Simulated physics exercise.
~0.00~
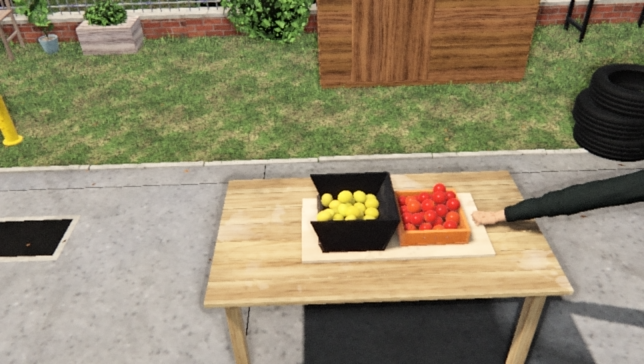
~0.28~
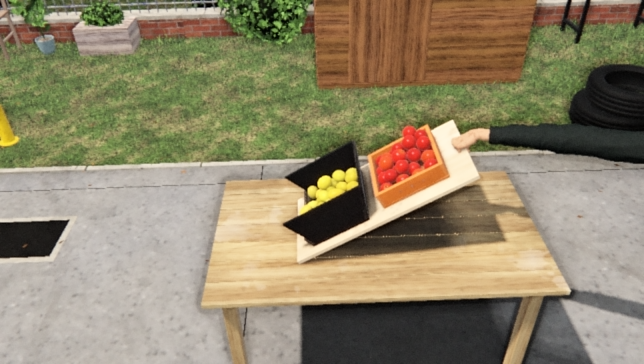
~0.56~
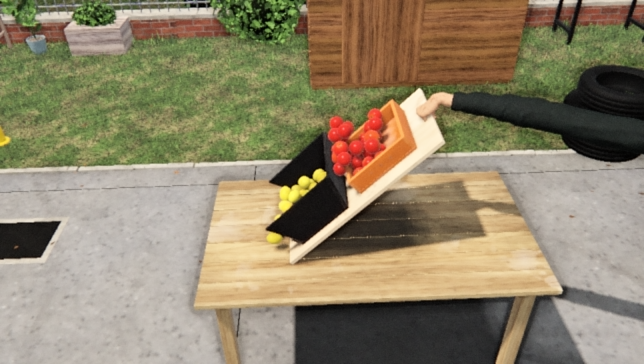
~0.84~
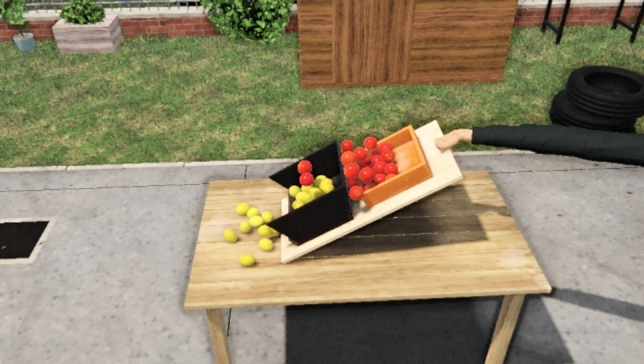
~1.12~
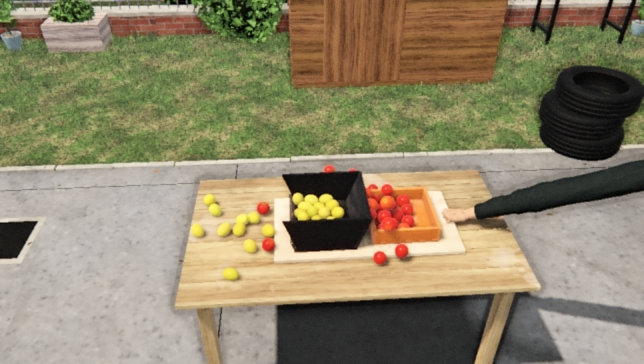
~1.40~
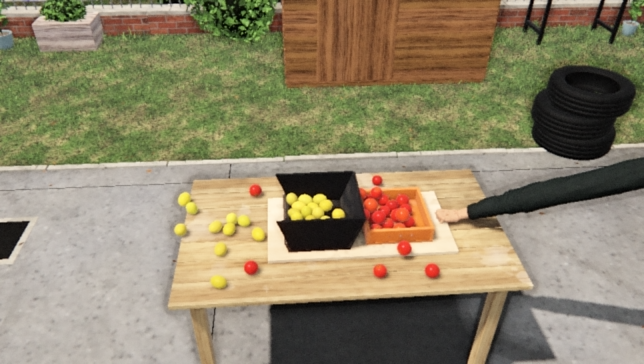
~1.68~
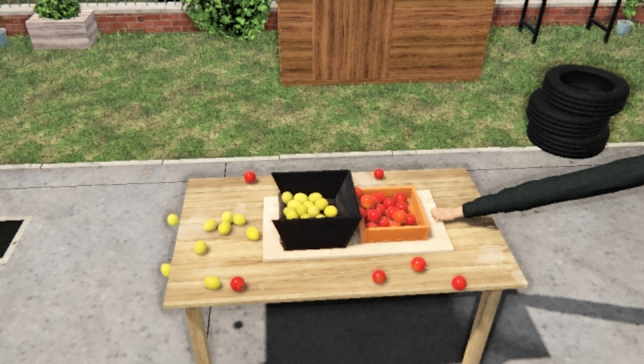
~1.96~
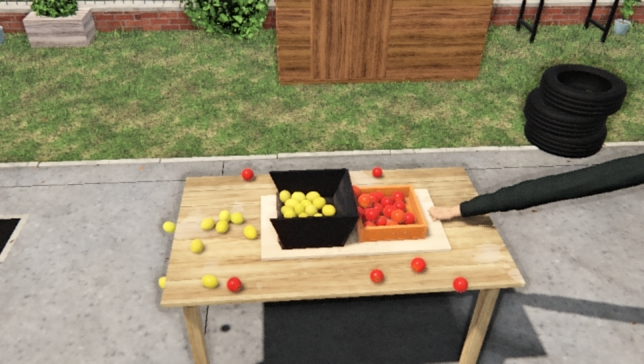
A black tray of lemons and an orange tray of tomatoes sit side by side on a pale board on a wooden table, seen from above on a paved area beside grass, with stacked tyres at the right. A dark-sleeved arm lifts the board's right end, tipping it steeply leftward. Lemons spill over the black tray's low left side, and tomatoes tumble out toward it. The arm lowers the board flat, while loose fruit rolls across the table. Finally, lemons lie scattered at the left and a few tomatoes around the board, with most fruit still in the trays.
